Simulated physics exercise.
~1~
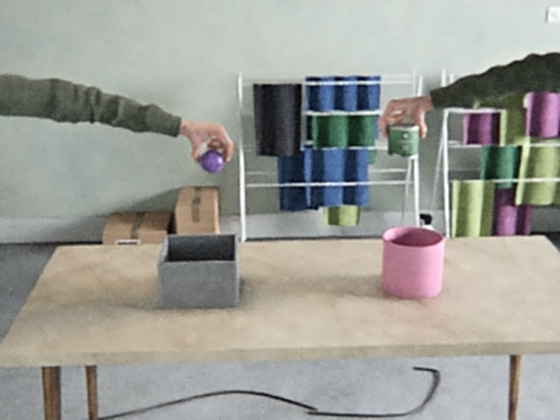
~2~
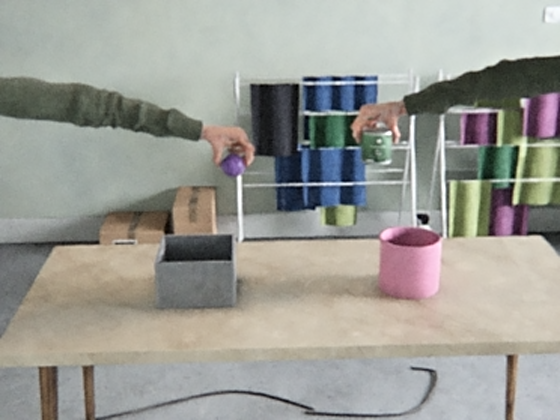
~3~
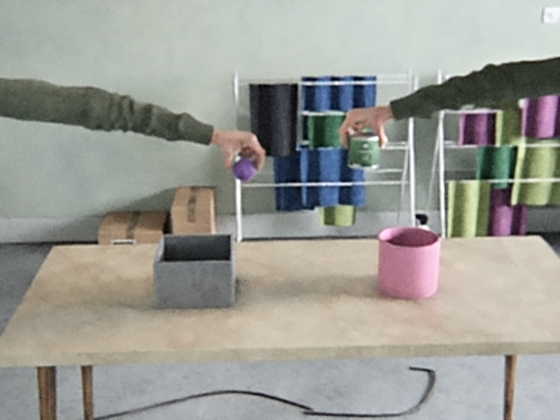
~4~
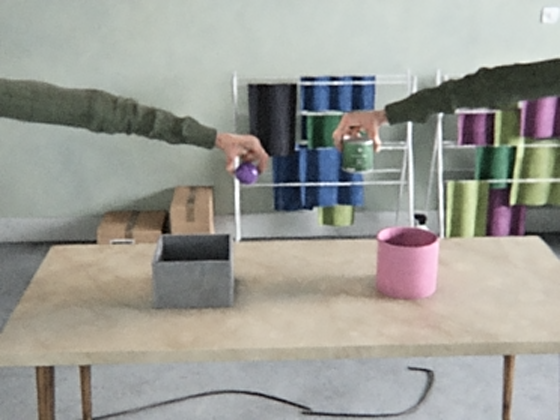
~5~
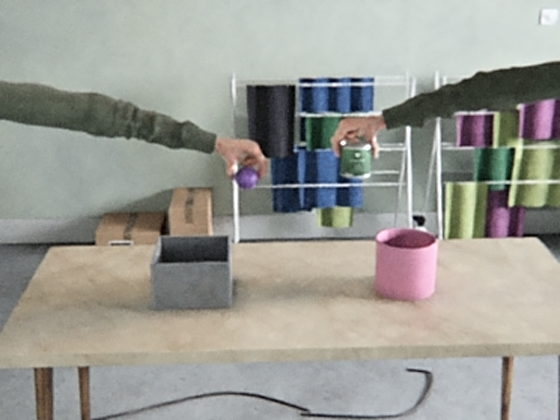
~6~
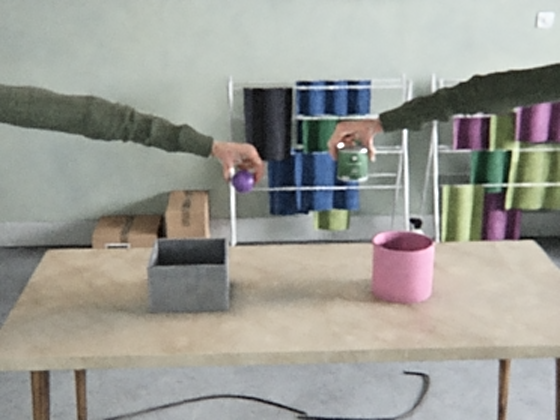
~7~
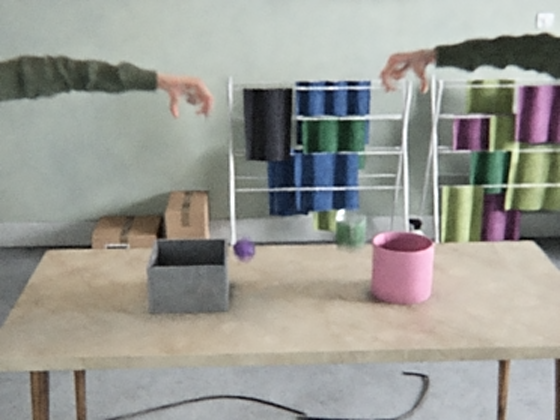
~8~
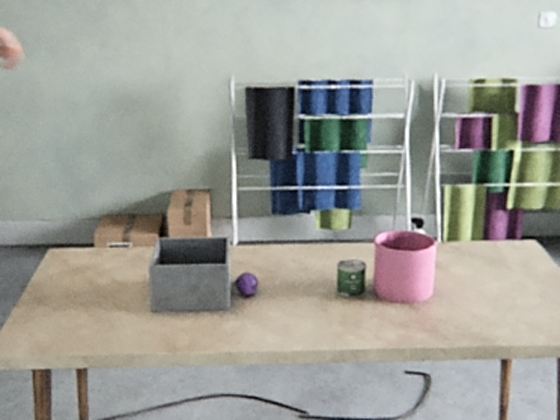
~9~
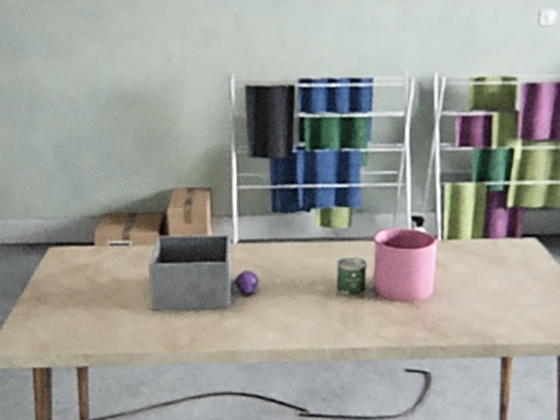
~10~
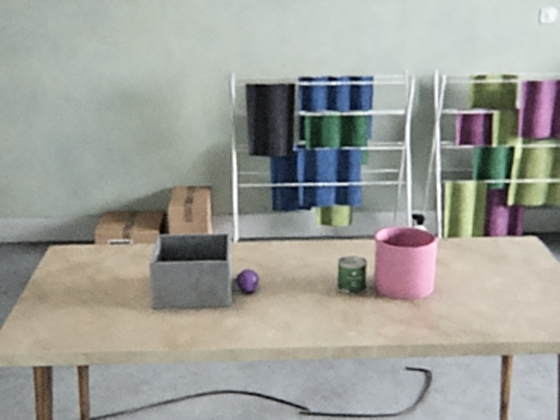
A purple onion and a green tin, each held by a hand above a table, were moved inward toward each other and let go, and both dropped onto the tabletop between the gray basket and the pink bin, missing the containers.
